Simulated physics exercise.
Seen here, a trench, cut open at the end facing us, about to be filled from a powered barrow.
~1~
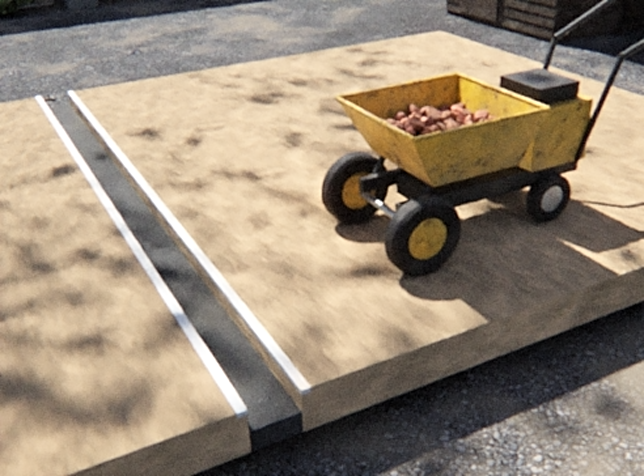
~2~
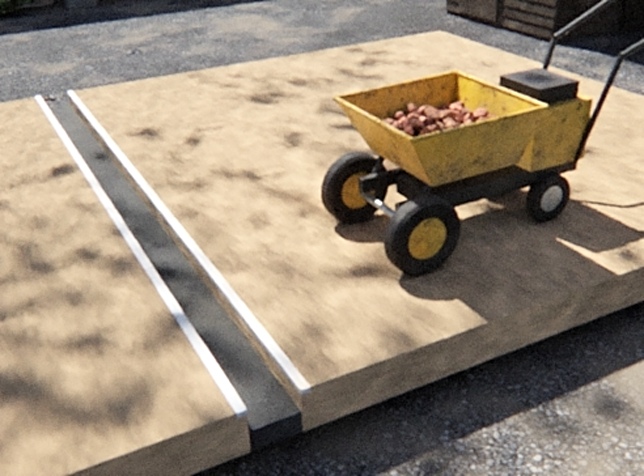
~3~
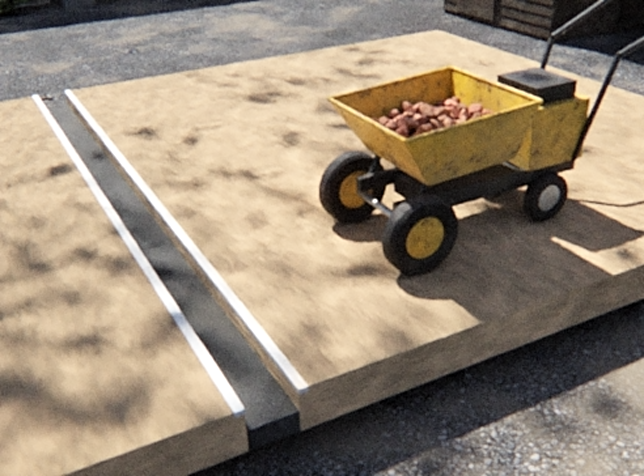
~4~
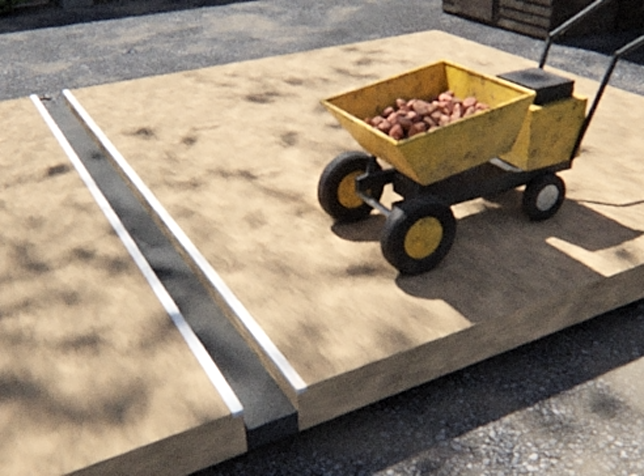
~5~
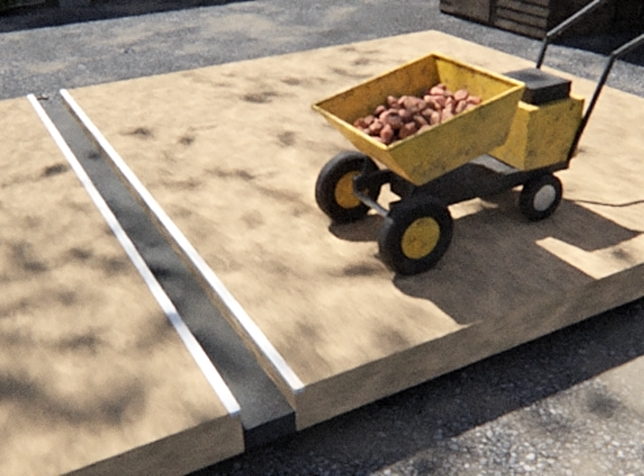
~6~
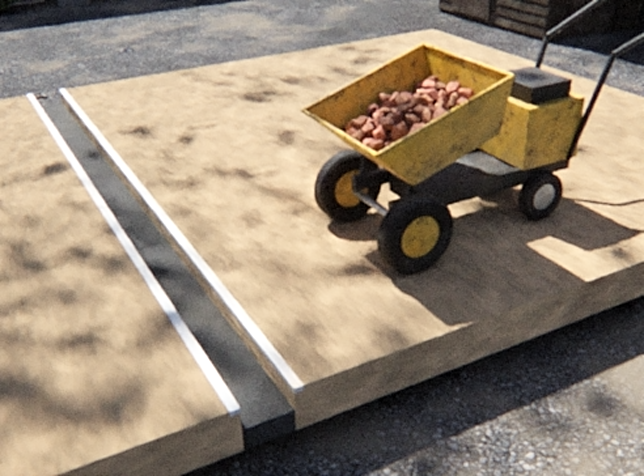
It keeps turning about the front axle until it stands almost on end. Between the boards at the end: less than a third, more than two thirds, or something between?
The trench ends with under a third of it.
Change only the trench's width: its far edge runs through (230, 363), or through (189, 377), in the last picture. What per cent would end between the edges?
Roughly 20 per cent, and 20 per cent.
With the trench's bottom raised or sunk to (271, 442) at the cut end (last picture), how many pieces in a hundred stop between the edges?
It comes to 20 per cent or so.
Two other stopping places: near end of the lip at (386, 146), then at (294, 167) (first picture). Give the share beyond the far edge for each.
First some 0, then 70 per cent.
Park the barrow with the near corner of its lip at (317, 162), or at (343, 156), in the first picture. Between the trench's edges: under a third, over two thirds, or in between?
At the first place one to two thirds, at the second beyond two thirds.
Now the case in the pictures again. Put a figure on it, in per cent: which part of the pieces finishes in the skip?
It comes to 0 per cent or so.
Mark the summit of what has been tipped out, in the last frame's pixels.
Roughly at (276, 247).
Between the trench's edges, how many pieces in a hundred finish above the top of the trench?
It comes to 0 per cent or so.
Shortly afterwards, skip tipped steeply; the whole lot in the skip.
Next, skip tipped right over; all but a few in the skip; only a few short of the trench; only a few falling.
Some moments later, skip tipped right over; near a quarter in the skip; near two thirds short of the trench; a little in or heaped over the trench.
In the end, skip tipped right over; only a few in the skip; the bulk short of the trench; near a quarter in or heaped over the trench; none at all beyond it.
